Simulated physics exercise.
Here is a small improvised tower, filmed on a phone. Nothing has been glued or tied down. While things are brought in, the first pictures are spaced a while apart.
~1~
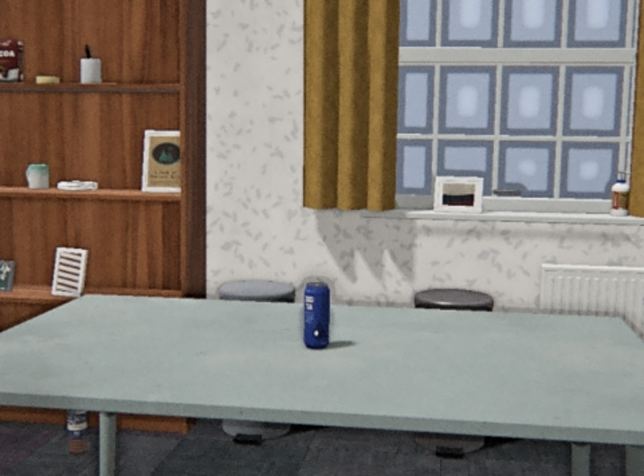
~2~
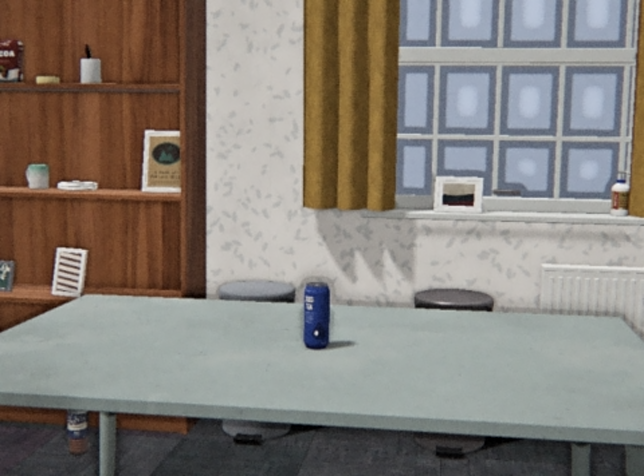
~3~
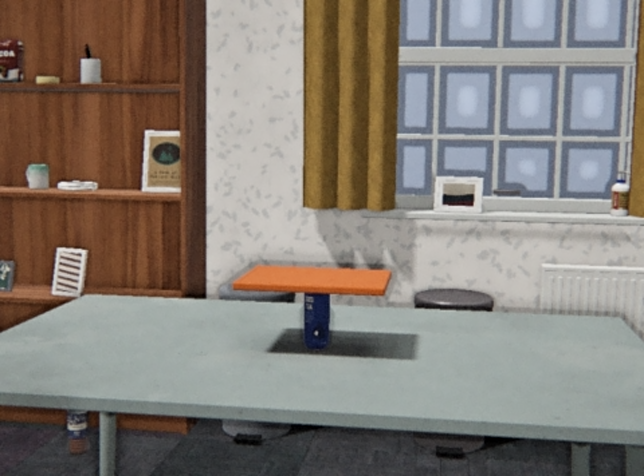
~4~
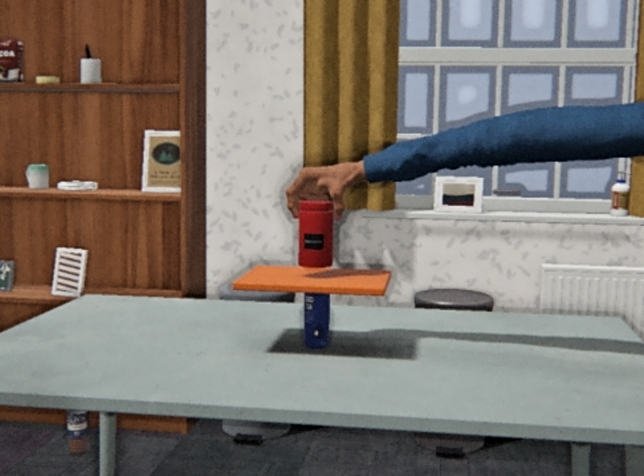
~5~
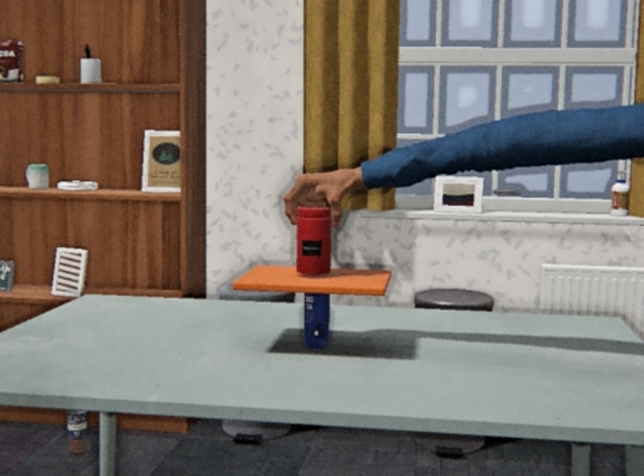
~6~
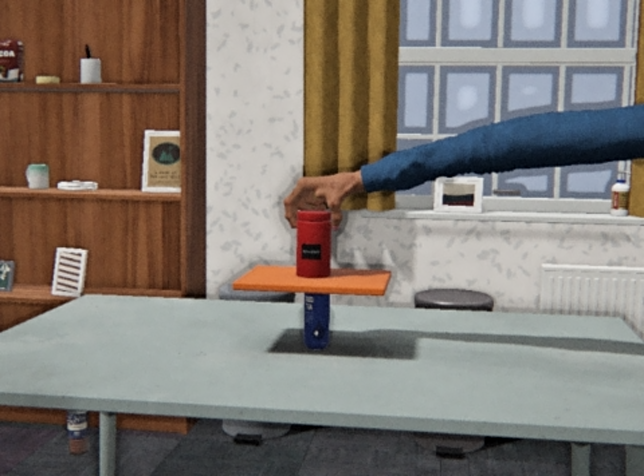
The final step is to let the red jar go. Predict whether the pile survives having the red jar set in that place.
It is going to remain upright.
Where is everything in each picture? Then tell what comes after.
In the first picture, the last thing is not in view yet.
In the second picture, the last thing is not in view yet.
In the third picture, the last thing is not in view yet; orange lid (316, 280).
The fourth picture shows still above its spot; red jar (316, 234); orange lid (316, 280).
The fifth picture shows still above its spot; red jar (314, 240); orange lid (316, 280).
The sixth picture shows set down, still held; red jar (314, 244); orange lid (316, 280).
Then, 0.40 s later than the last frame, all is still.
Then, 1.20 s later than the last frame, red jar resting near (314, 244).
When it is over, all 3 as before. End places, in pixels of the last picture, red jar near (314, 244). The stack stays up.
